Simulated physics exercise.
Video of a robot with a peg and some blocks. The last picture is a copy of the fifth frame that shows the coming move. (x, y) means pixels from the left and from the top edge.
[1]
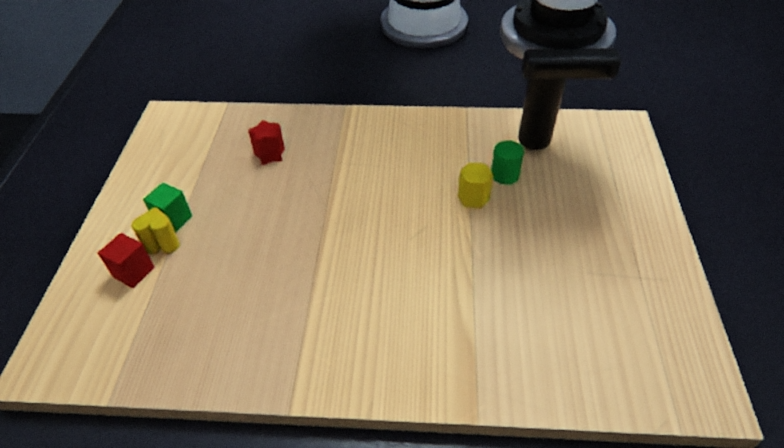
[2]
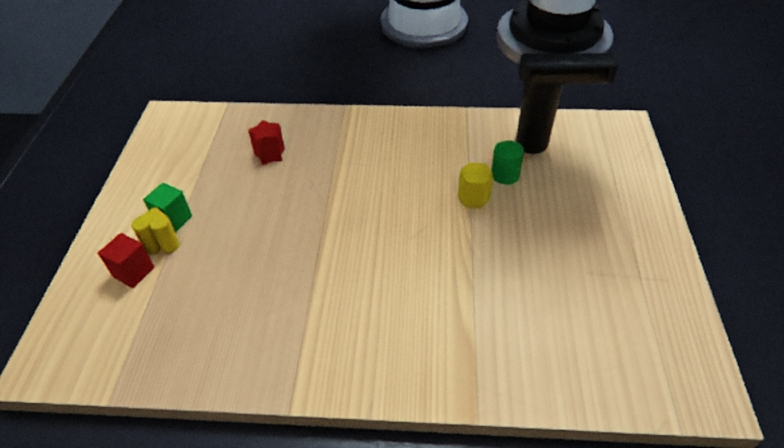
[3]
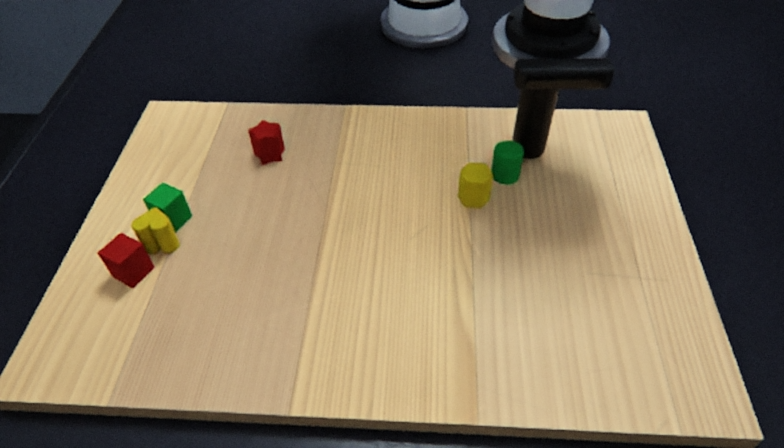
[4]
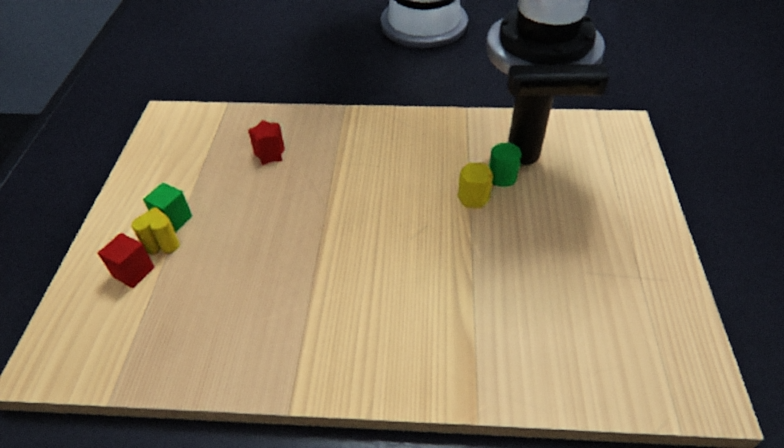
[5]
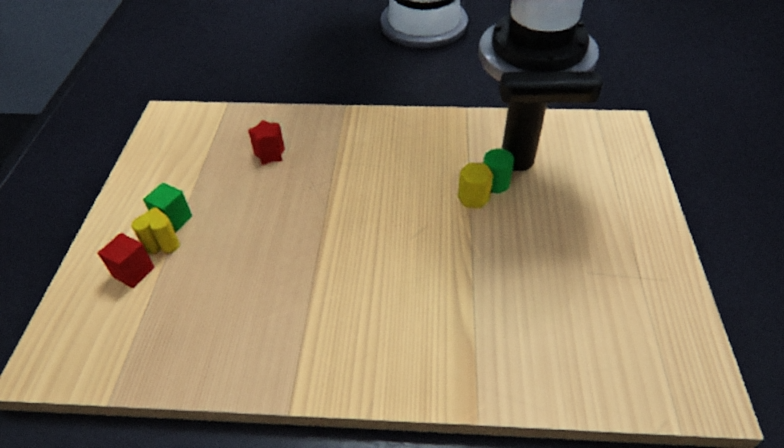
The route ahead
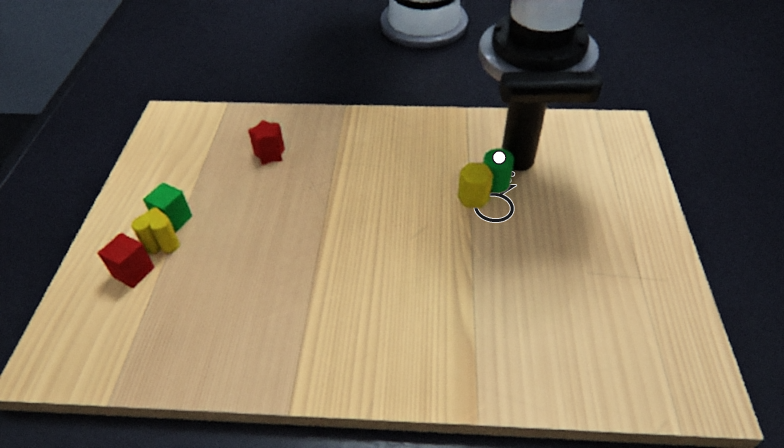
Robot arm with a black peg moving slightly down and left, nudging a green round block toward a yellow block on a wooden board.
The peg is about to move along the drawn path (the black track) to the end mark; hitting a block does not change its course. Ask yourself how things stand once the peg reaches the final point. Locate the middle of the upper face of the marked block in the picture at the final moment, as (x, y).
Its top centre is at about (464, 186).
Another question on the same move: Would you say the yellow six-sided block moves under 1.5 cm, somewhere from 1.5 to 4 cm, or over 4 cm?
Overall it shifts more than 4 cm.
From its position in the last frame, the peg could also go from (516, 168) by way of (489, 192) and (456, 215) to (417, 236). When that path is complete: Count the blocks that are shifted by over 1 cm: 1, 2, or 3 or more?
Put simply, two blocks are moved more than 1 cm.
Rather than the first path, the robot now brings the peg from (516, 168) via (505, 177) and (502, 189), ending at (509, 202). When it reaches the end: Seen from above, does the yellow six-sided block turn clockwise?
No, it doesn't check out.
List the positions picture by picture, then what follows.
The first picture shows peg tip (534, 140); block tops, yellow six-sided block (477, 172); green round block (509, 149).
The second picture shows peg (531, 144); blocks unchanged.
The third picture shows peg (528, 149); blocks unchanged.
The fourth picture shows peg (523, 155); green round block (507, 151).
The fifth picture shows peg (517, 161); yellow six-sided block (477, 172); green round block (499, 157).
Path on the board, in a line from (516, 168) to (494, 207); the dot is on the green round block.
The first path, step by step. Halfway along, peg (506, 181); yellow six-sided block (453, 183), turned 25° anticlockwise; green round block (479, 172).
At the end, peg (495, 200); yellow six-sided block (432, 189); green round block (464, 186).
